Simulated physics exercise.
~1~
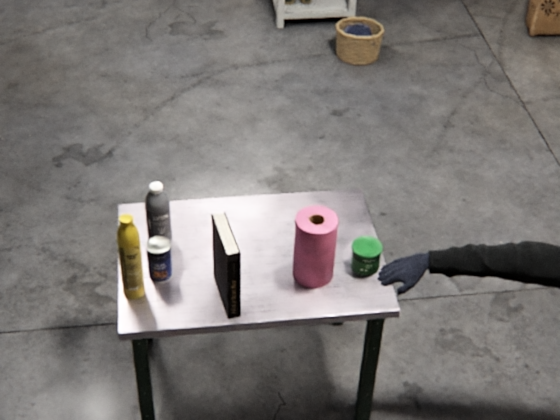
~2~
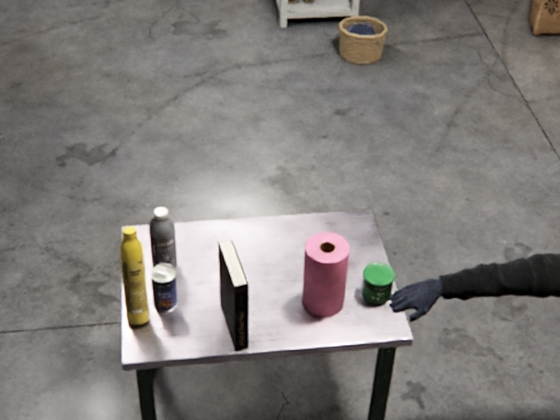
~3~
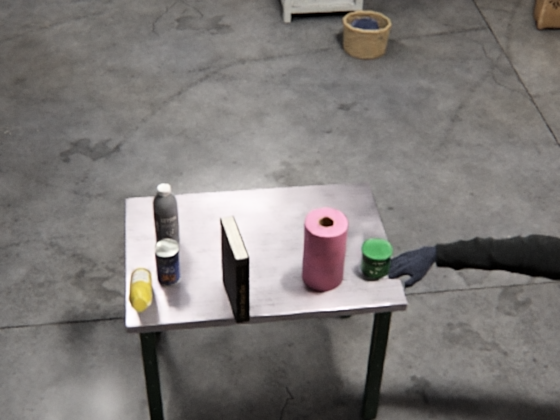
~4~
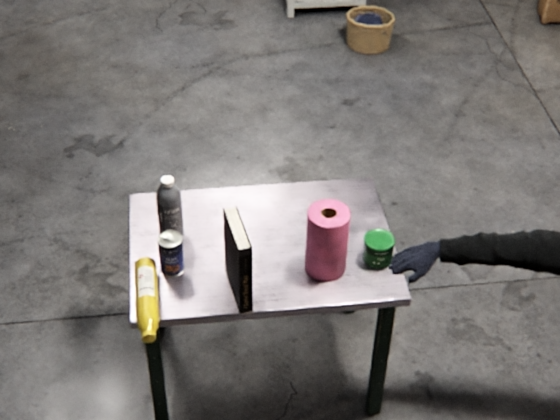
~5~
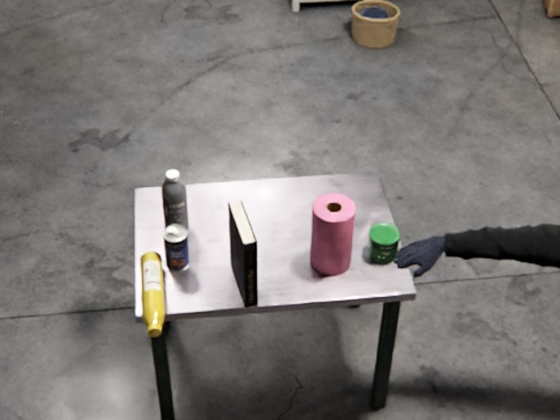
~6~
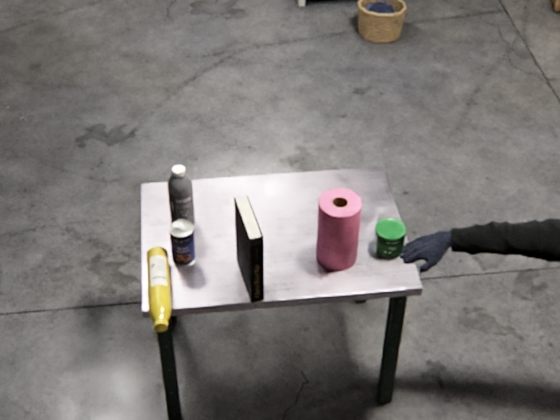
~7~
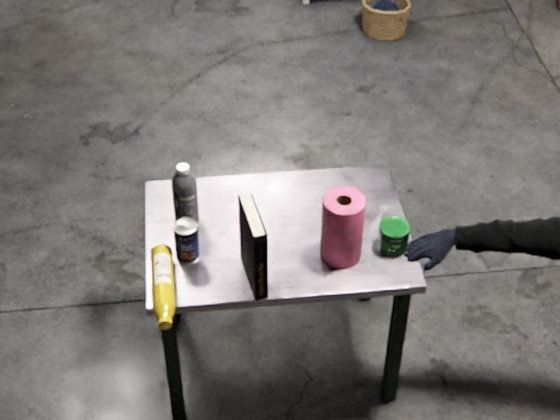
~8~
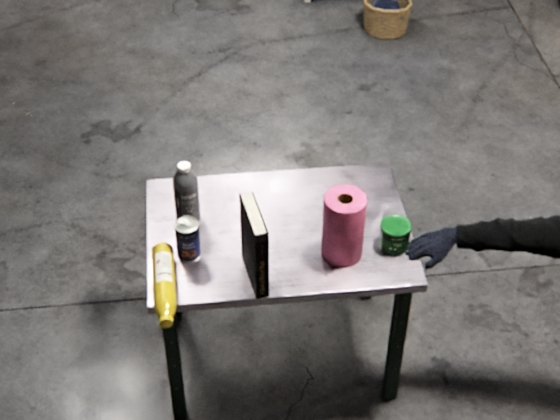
Yellow bottle toppling onto its side as a small table jolts beside a gloved hand, the other five items staying upright.
